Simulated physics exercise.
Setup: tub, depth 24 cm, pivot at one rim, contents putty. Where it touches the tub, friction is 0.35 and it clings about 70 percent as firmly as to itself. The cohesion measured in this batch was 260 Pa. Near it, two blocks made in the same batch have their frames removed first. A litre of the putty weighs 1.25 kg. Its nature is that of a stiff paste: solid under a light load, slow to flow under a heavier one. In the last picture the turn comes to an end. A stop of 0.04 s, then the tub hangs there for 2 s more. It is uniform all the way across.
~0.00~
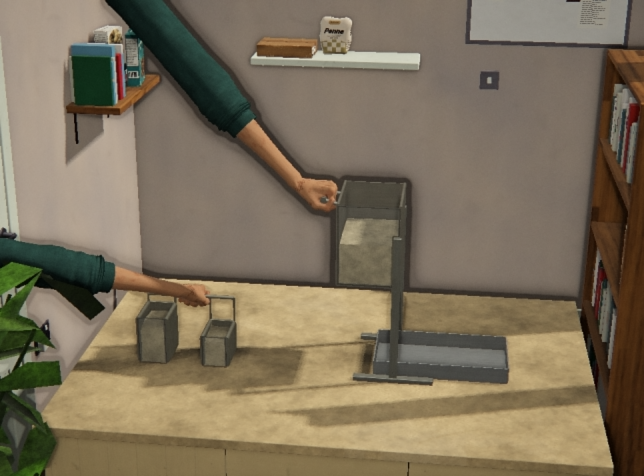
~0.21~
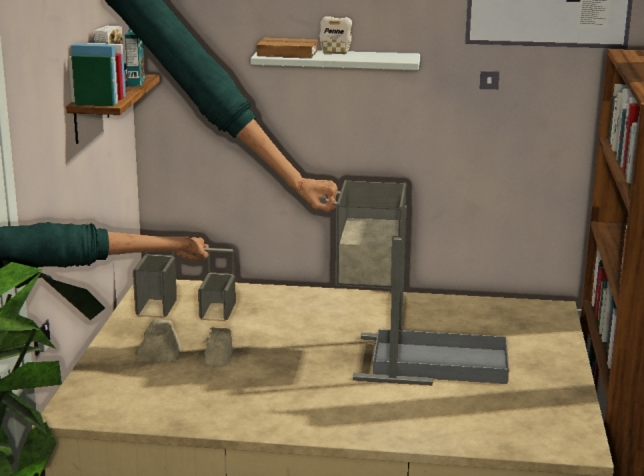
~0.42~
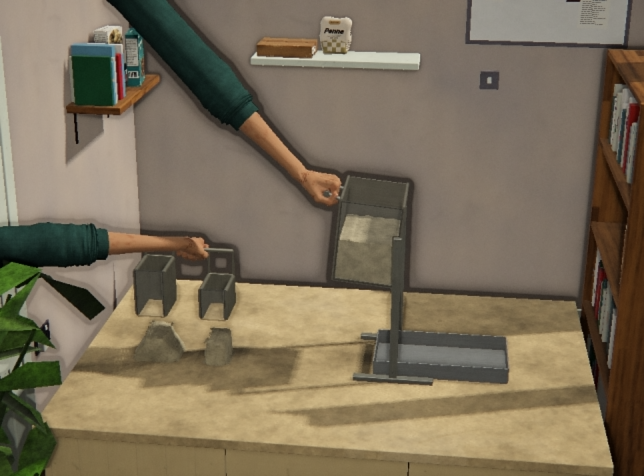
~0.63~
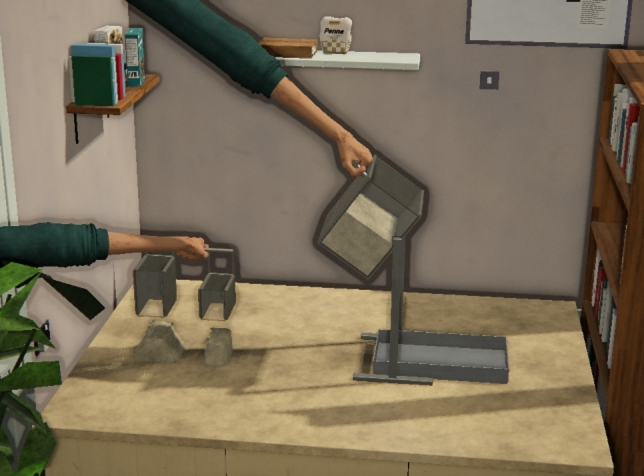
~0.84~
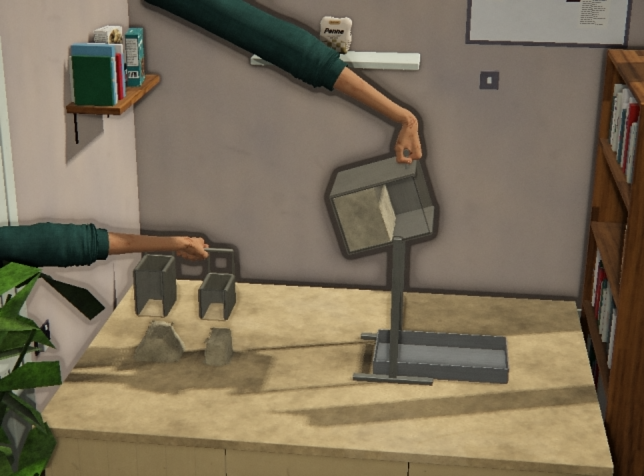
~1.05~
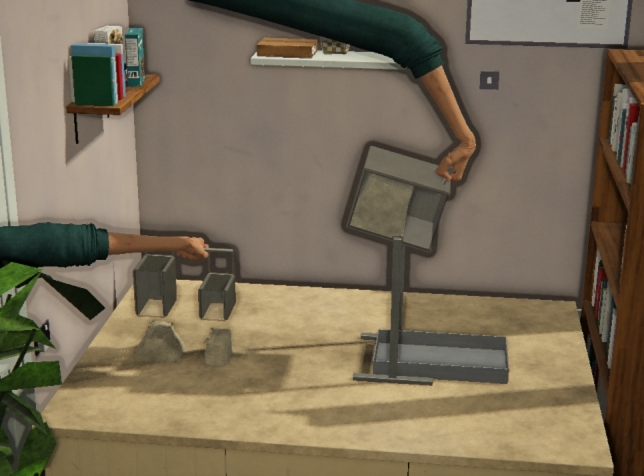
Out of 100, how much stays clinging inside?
44 %.
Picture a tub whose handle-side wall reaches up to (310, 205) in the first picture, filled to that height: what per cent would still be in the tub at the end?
Close to 30 per cent would still be in the tub.
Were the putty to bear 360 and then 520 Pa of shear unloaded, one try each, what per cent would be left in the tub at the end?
Going in order, it's 50 % and then 70 %.
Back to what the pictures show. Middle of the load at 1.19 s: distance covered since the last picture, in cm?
The change is near 7 cm.
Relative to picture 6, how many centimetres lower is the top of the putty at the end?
Some 12 cm.
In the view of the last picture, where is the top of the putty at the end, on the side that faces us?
(382, 219).
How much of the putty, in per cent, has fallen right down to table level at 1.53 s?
I'd say close to 25 per cent of it.
By 1.19 s, the tub is at 105 degrees and holds 98 %.
By 1.36 s, the tub is at 105 degrees and holds 56 %.
By 1.53 s, the tub is at 105 degrees and holds 46 %.
By 1.70 s, the tub is at 105 degrees and holds 45 %.
By 3.05 s, at the end, the tub is at 105 degrees and holds 44 %.
